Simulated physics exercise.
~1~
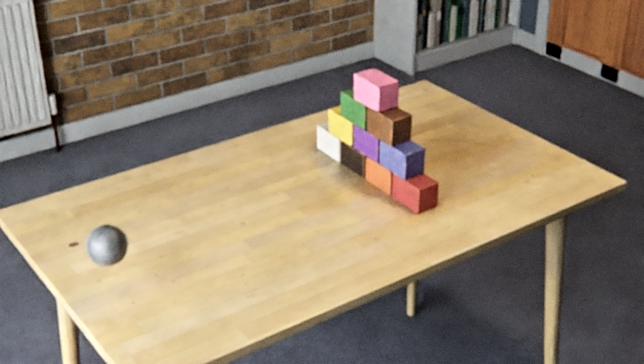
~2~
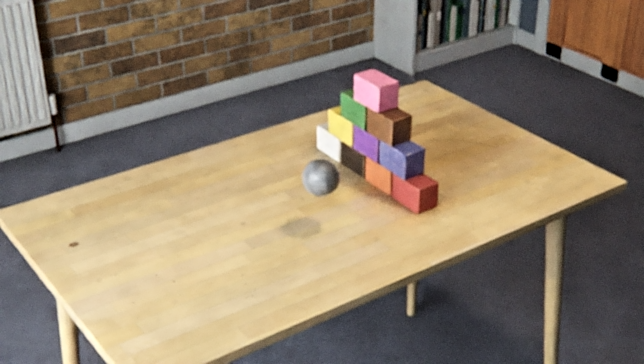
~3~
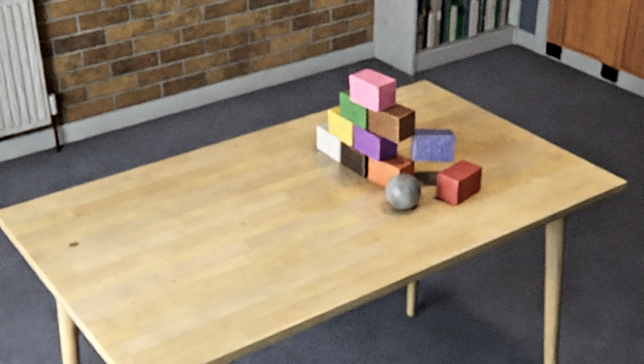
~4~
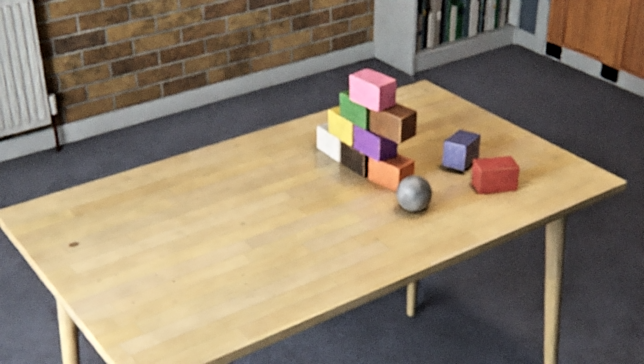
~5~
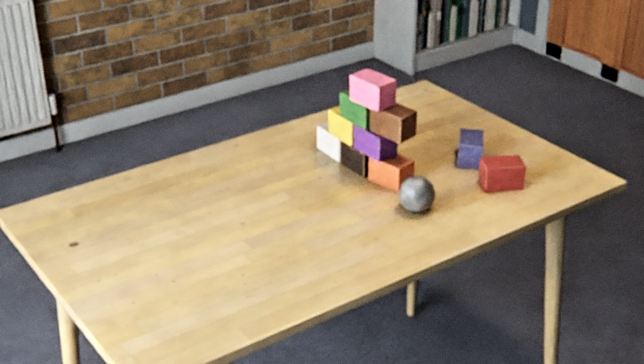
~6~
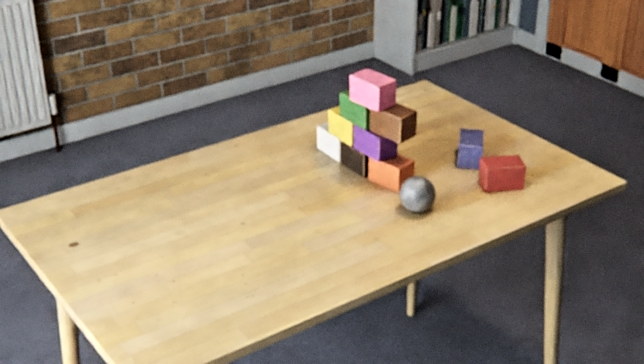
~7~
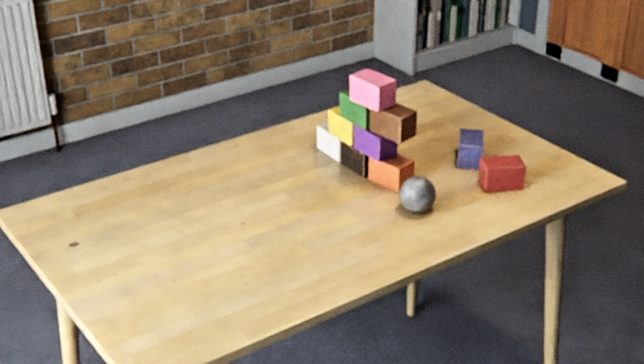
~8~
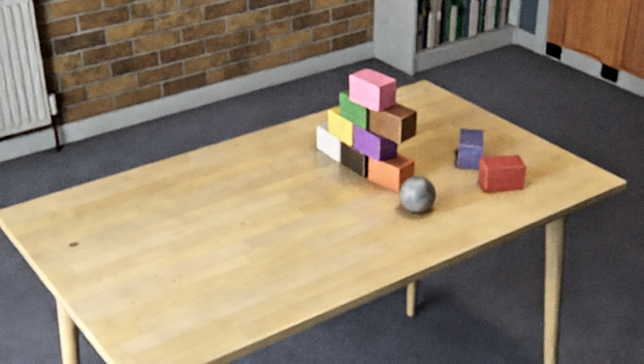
On a wooden table, a grey ball flew rightward into a stack of colourful blocks, knocking the red and blue ones out to the right, and came to rest beside the orange block while the rest stayed stacked with the pink one on top.
